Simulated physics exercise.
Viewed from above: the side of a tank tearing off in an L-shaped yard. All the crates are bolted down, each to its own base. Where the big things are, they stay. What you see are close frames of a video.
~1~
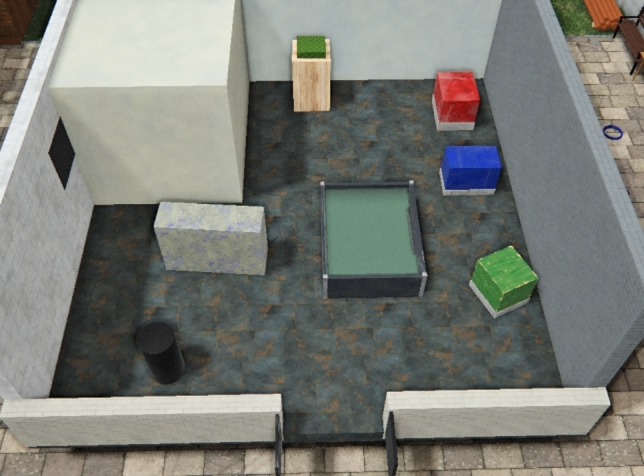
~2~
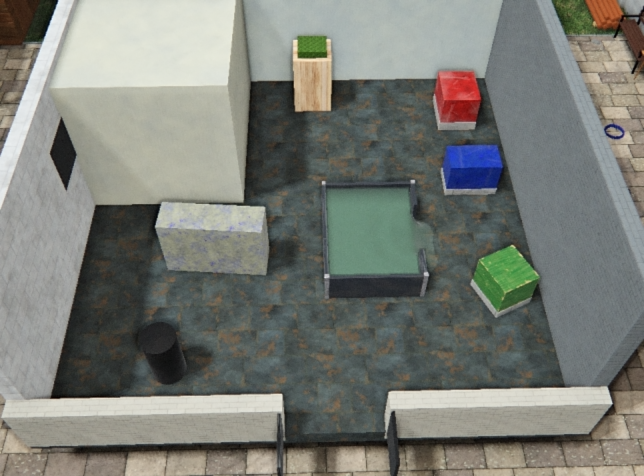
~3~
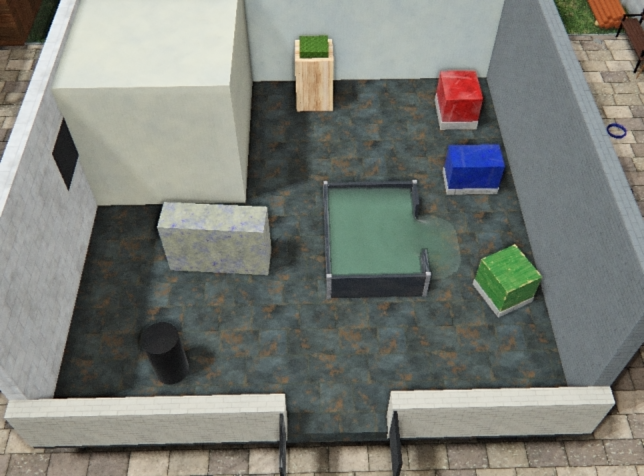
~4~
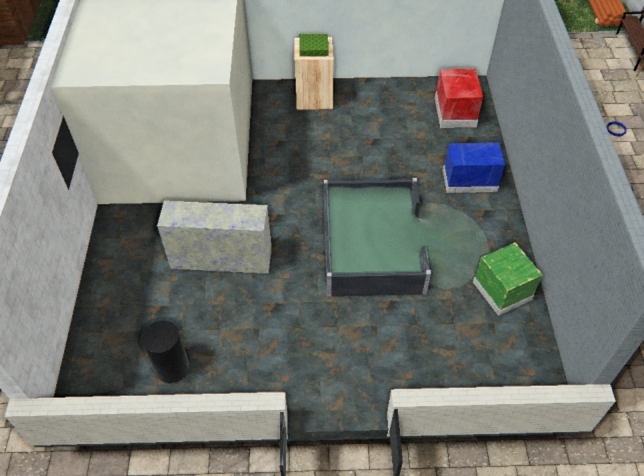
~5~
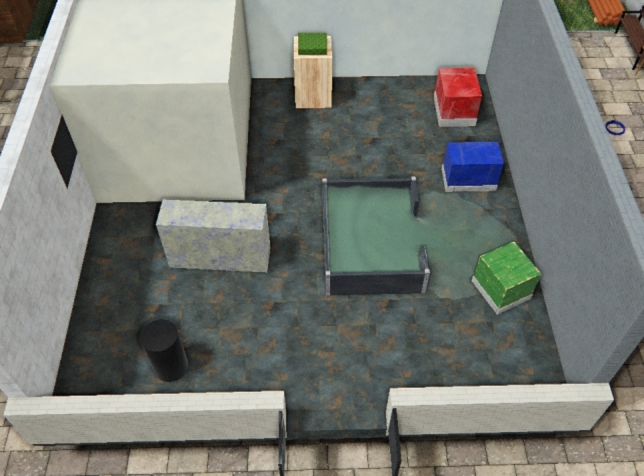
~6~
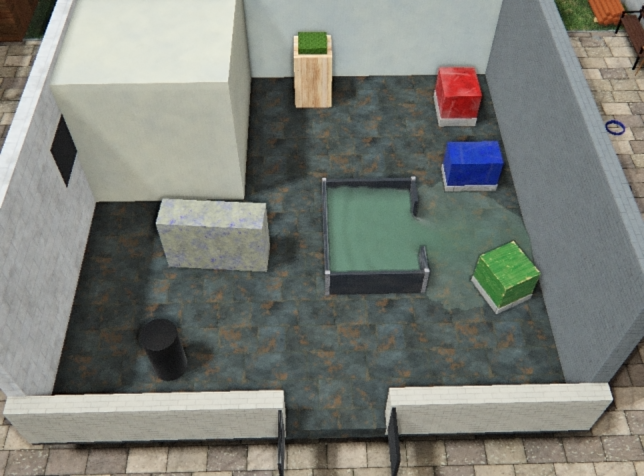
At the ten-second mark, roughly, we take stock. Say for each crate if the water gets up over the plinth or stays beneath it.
In the end the green crate will be hit by the water. The red crate will be spared. The blue crate will be hit by the water.
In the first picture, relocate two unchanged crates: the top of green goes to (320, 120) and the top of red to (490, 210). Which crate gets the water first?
Red-painted one.
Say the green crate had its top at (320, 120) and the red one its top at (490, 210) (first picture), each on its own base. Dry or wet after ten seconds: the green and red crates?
Briefly, the green one stays clear and the red one gets flooded.
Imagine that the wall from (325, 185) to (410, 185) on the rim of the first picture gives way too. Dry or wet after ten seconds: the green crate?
Result: Green is not reached.
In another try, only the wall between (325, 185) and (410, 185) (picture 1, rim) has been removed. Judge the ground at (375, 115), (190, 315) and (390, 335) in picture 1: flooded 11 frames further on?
In sequence: Inundated, untouched, untouched.
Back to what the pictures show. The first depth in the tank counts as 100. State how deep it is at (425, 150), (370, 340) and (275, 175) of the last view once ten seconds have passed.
In the order asked, some 4, 6 and 8 in a hundred.
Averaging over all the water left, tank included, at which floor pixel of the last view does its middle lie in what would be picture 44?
About (431, 235).
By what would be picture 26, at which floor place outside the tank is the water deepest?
About (532, 252).
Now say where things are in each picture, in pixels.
The first picture shows the open tank at (370, 231) is whole and still.
In the second picture, the front is at (421, 224), out from the gap at (414, 242).
In the third picture, water pours out at (416, 242) and has run to (452, 269).
In the fourth picture, water pours out at (417, 240) and has run to (486, 252).
In the fifth picture, water pours out at (415, 238) and has run to a hidden place.
In the sixth picture, water pours out at (415, 238) and has run to (524, 224).
A moment on, water covers 10 % of the floor; the green crate water round its plinth, the red crate not reached, the blue crate water round its plinth.
Next, water covers 20 % of the floor; the green crate water round its plinth, the red crate water round its plinth, the blue crate water round its plinth.
Then, water covers 25 % of the floor; the green crate water round its plinth, the red crate water round its plinth, the blue crate water round its plinth.
Later, water covers 50 % of the floor; the green crate water round its plinth, the red crate water round its plinth, the blue crate water round its plinth.
In the end, water covers 70 % of the floor; the green crate was topped, the red crate stayed above the water, the blue crate was topped.
